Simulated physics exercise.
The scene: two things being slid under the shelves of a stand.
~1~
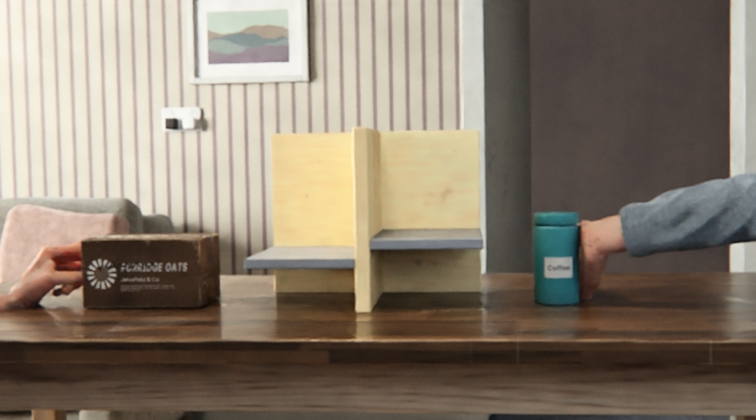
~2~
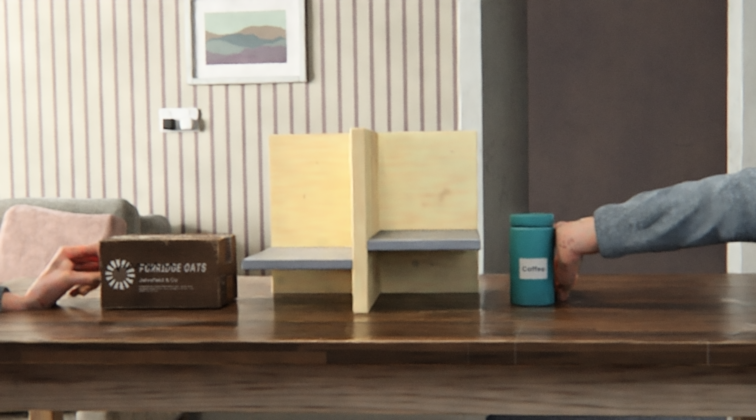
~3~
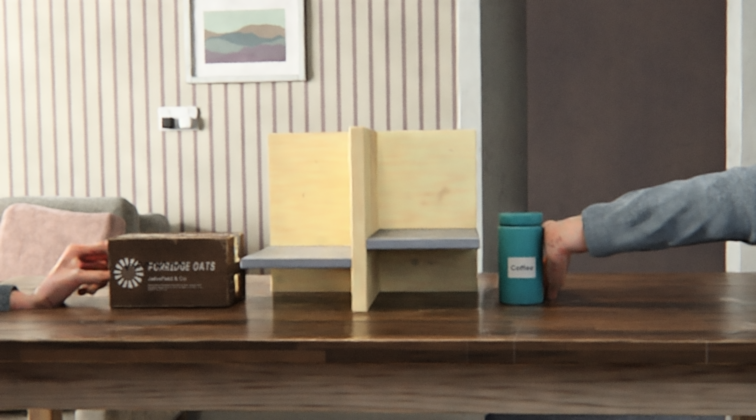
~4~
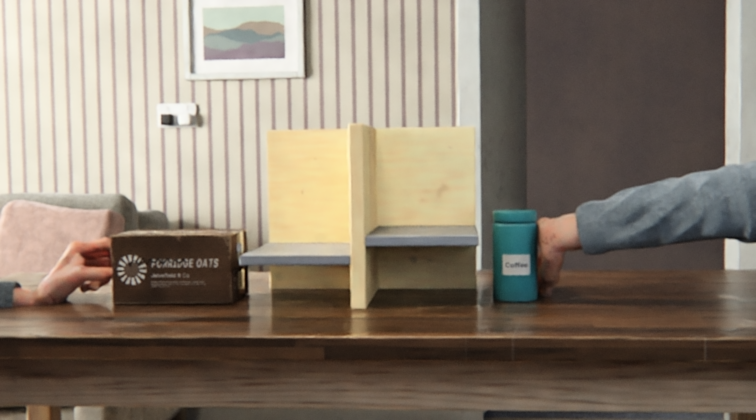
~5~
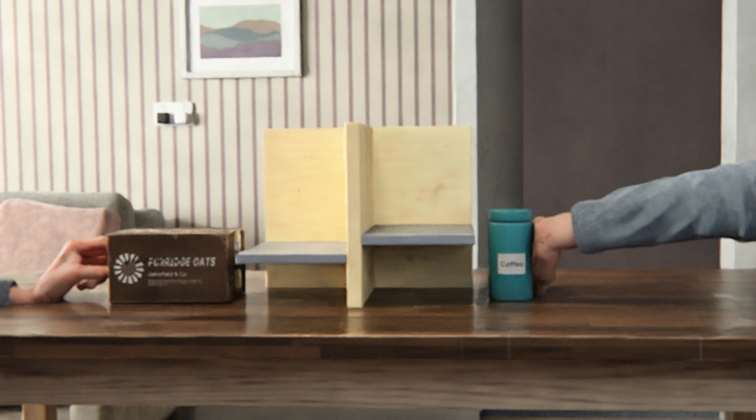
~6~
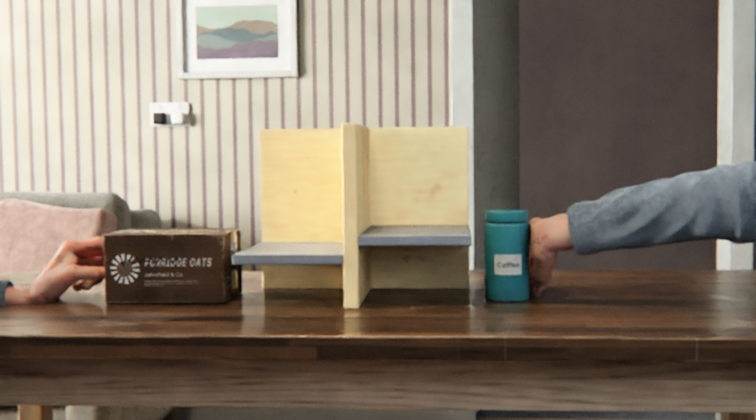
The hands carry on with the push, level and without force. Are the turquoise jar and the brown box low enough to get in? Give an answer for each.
Well, the turquoise jar does not fit, and as for the brown box, it does not fit.
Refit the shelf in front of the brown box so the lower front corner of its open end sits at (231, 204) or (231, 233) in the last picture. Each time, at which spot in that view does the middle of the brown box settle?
Near (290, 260) and (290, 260).
Then, 0.18 s on from there, turquoise jar sliding up to the opening near (502, 255); brown box sliding up to the opening near (180, 265).
Then, 0.24 s on from there, turquoise jar sliding up to the opening near (494, 255); brown box sliding up to the opening near (188, 265).
In the end, the turquoise jar stops at the shelf, near (493, 255); the brown box stops at the shelf, near (189, 265).
